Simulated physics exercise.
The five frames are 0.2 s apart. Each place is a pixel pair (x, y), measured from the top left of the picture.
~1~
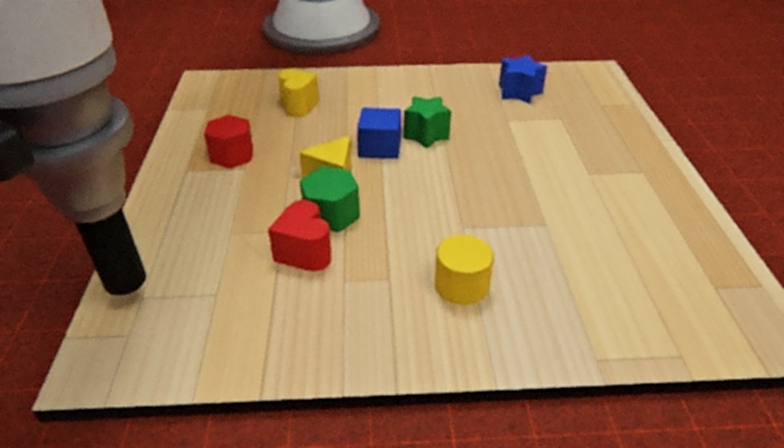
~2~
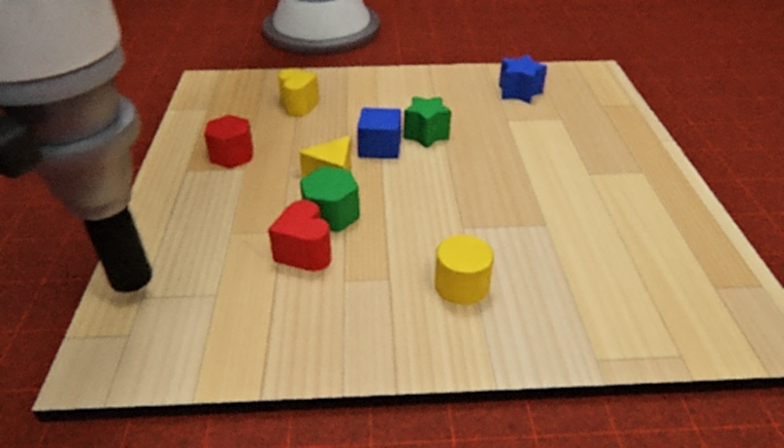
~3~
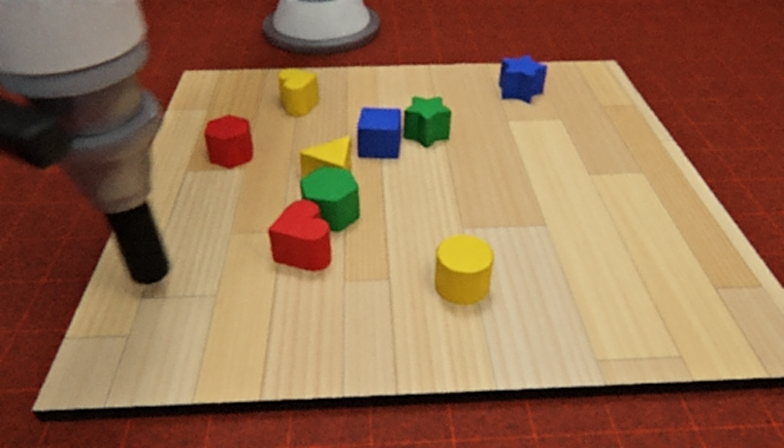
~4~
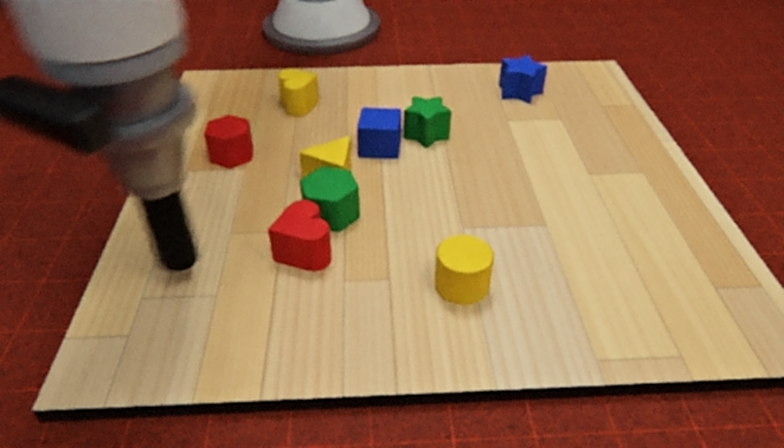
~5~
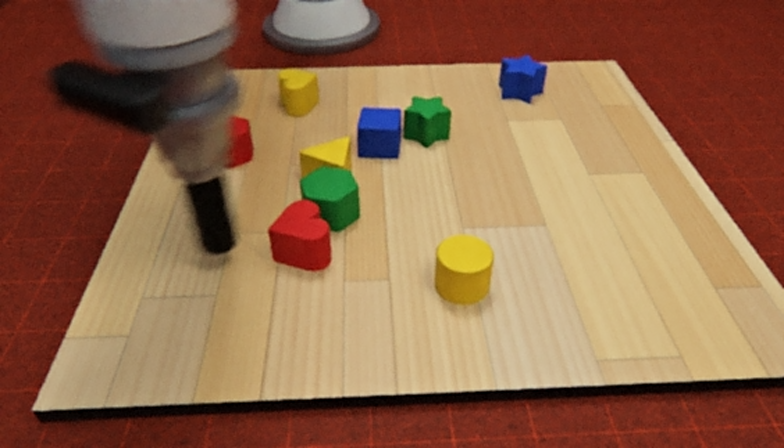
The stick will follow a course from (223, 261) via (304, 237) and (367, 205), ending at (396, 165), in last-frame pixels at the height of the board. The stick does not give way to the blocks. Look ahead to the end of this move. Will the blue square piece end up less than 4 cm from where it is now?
That would be a no.
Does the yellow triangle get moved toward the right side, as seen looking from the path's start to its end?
No, that is not how it ends up.
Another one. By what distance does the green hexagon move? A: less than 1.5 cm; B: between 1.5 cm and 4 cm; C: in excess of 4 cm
Letter C.
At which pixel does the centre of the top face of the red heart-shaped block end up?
The middle of its upper face should be somewhere near (346, 221).
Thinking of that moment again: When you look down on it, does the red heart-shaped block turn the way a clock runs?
I'd say yes.
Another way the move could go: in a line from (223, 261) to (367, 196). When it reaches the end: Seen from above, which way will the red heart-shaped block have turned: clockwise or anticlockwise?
It is turned clockwise.
The first path, step by step. One third of the way, stick (302, 219); red heart-shaped block (333, 222), turned 15° clockwise; green hexagon (332, 180).
Two thirds of the way, stick (367, 187); red heart-shaped block (346, 221), turned 40° clockwise; green hexagon (379, 149), turned 45° anticlockwise; yellow triangle (338, 138), turned 75° anticlockwise.
At the end, stick (396, 148); red heart-shaped block (346, 221), turned 40° clockwise; green hexagon (396, 114), turned 80° anticlockwise; yellow triangle (337, 135), turned 90° anticlockwise; blue square piece (380, 93), turned 15° anticlockwise.
